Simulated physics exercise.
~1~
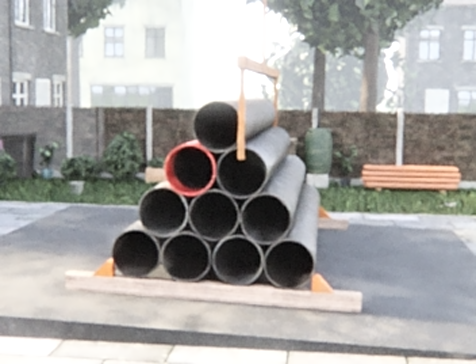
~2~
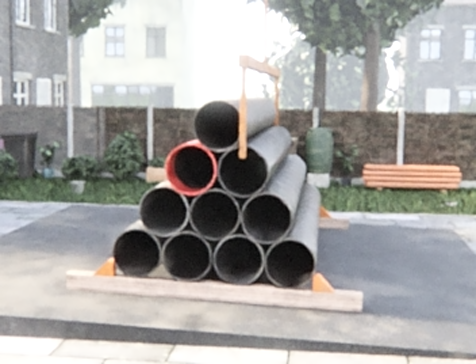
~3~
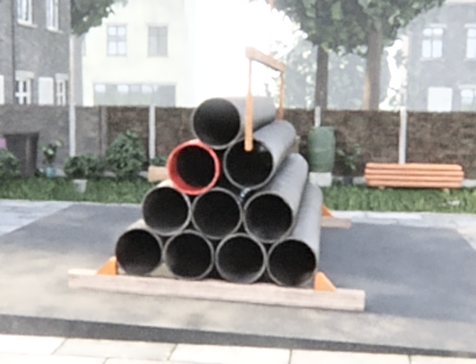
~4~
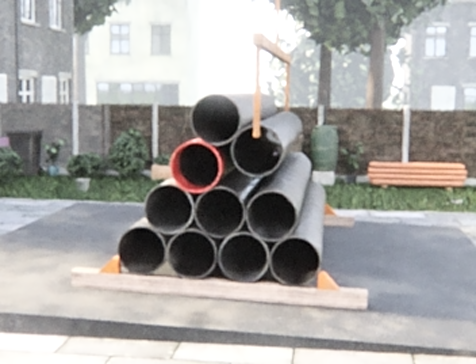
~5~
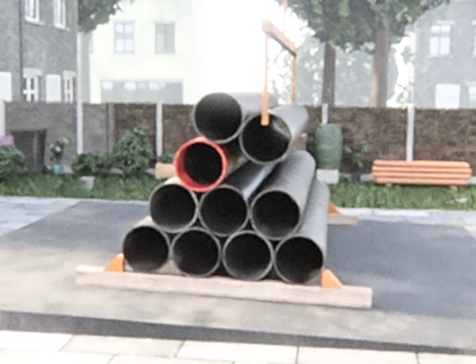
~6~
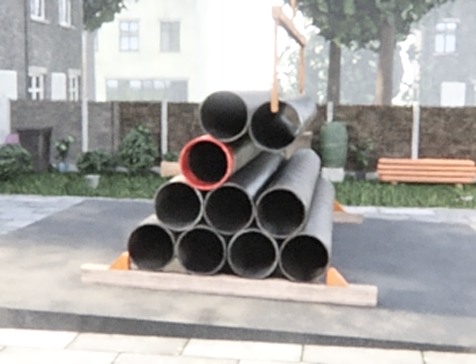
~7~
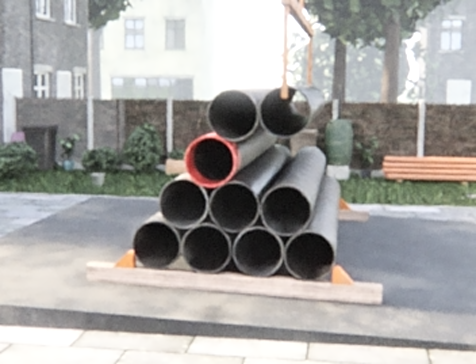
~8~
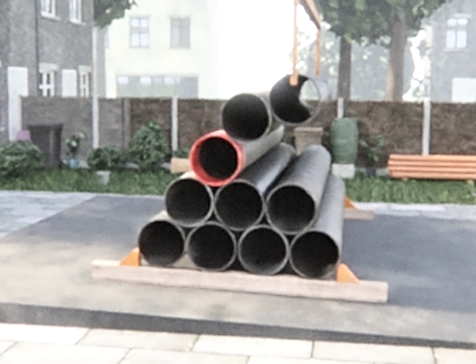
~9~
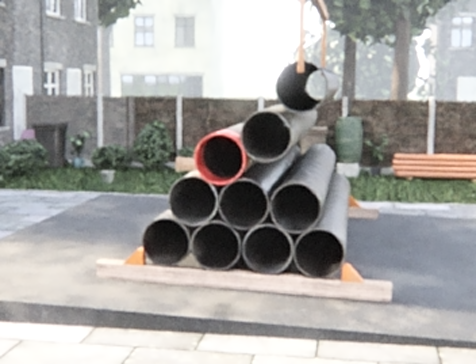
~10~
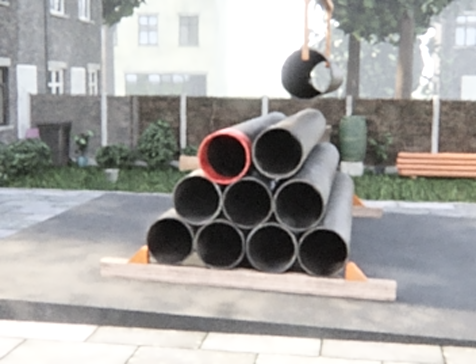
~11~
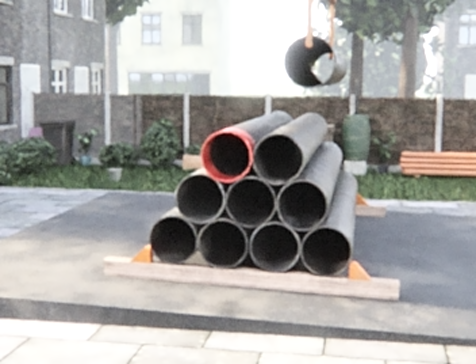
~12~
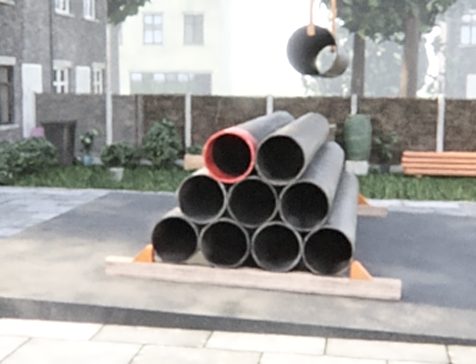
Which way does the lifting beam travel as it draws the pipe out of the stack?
The beam moves up, carrying the hooked pipe clear above the rest of the stack.
